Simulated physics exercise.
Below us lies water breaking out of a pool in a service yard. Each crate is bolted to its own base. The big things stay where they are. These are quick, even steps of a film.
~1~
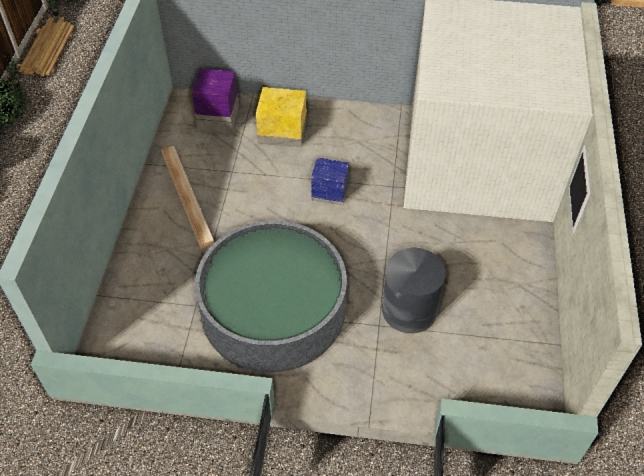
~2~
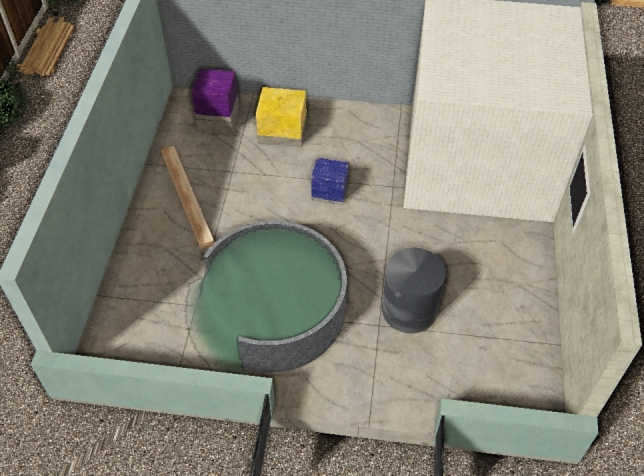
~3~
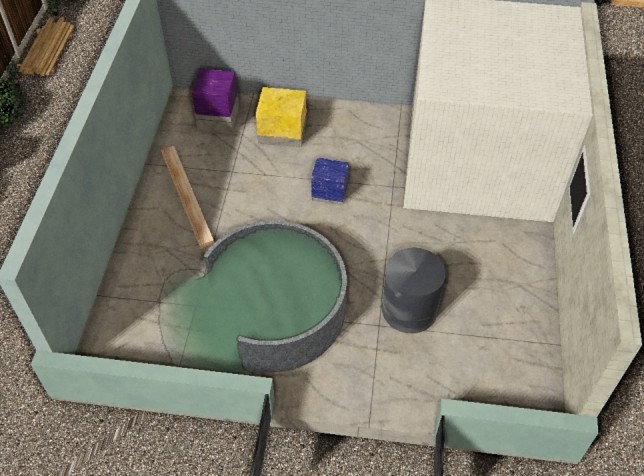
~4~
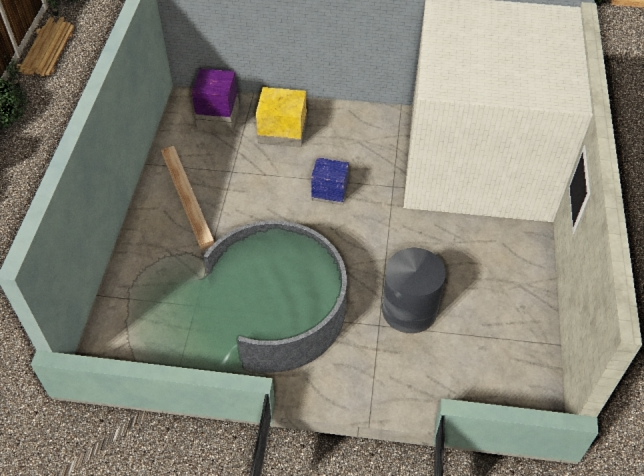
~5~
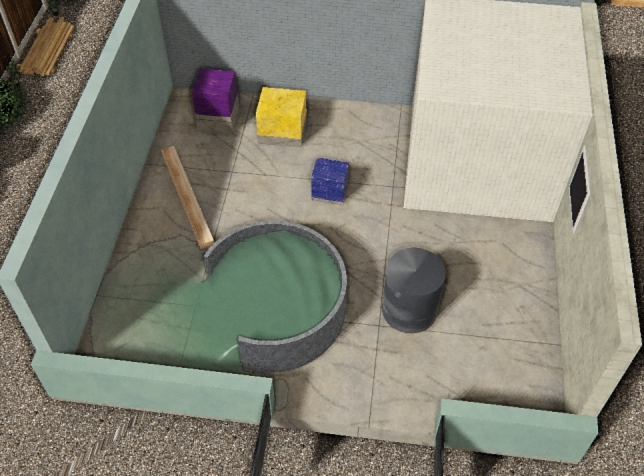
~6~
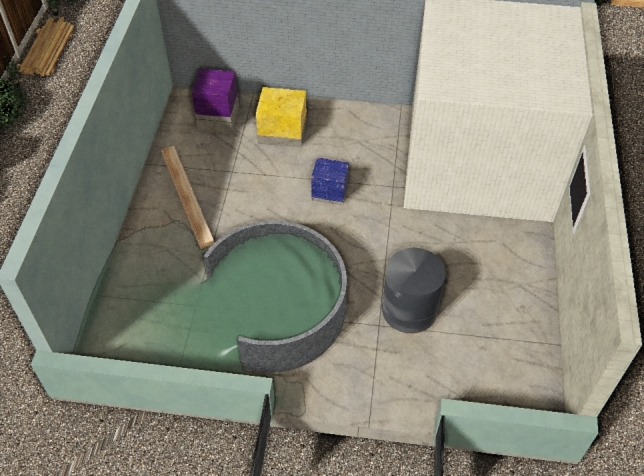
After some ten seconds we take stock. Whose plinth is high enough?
The yellow crate keeps dry; the blue crate is soaked; the purple crate keeps dry.
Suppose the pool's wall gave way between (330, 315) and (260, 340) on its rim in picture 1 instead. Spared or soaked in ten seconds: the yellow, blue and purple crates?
One by one: The yellow one is spared; the blue one remains dry; the purple one is spared.
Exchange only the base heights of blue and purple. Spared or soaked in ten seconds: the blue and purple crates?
One by one: Blue crate keeps dry, purple crate gets wet.
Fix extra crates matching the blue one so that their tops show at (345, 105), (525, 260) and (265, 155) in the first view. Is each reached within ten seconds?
As listed: Is soaked, keeps dry, gets wet.
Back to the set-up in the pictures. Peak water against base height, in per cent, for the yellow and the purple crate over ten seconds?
Roughly 70 per cent, then 60 per cent.
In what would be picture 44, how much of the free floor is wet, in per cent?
Some 80 per cent.
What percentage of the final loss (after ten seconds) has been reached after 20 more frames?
Close to 20 %.
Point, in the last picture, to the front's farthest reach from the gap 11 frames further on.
I would point to (160, 125).
A moment on, water covers 20 % of the floor; the yellow crate not reached, the blue crate not reached, the purple crate not reached.
Next, water covers 25 % of the floor; the yellow crate not reached, the blue crate not reached, the purple crate not reached.
Then, water covers 55 % of the floor; the yellow crate water round its plinth, the blue crate not reached, the purple crate water round its plinth.
Later, water covers 80 % of the floor; the yellow crate water round its plinth, the blue crate water round its plinth, the purple crate water round its plinth.
In the end, water covers 95 % of the floor; the yellow crate stayed above the water, the blue crate was topped, the purple crate stayed above the water.
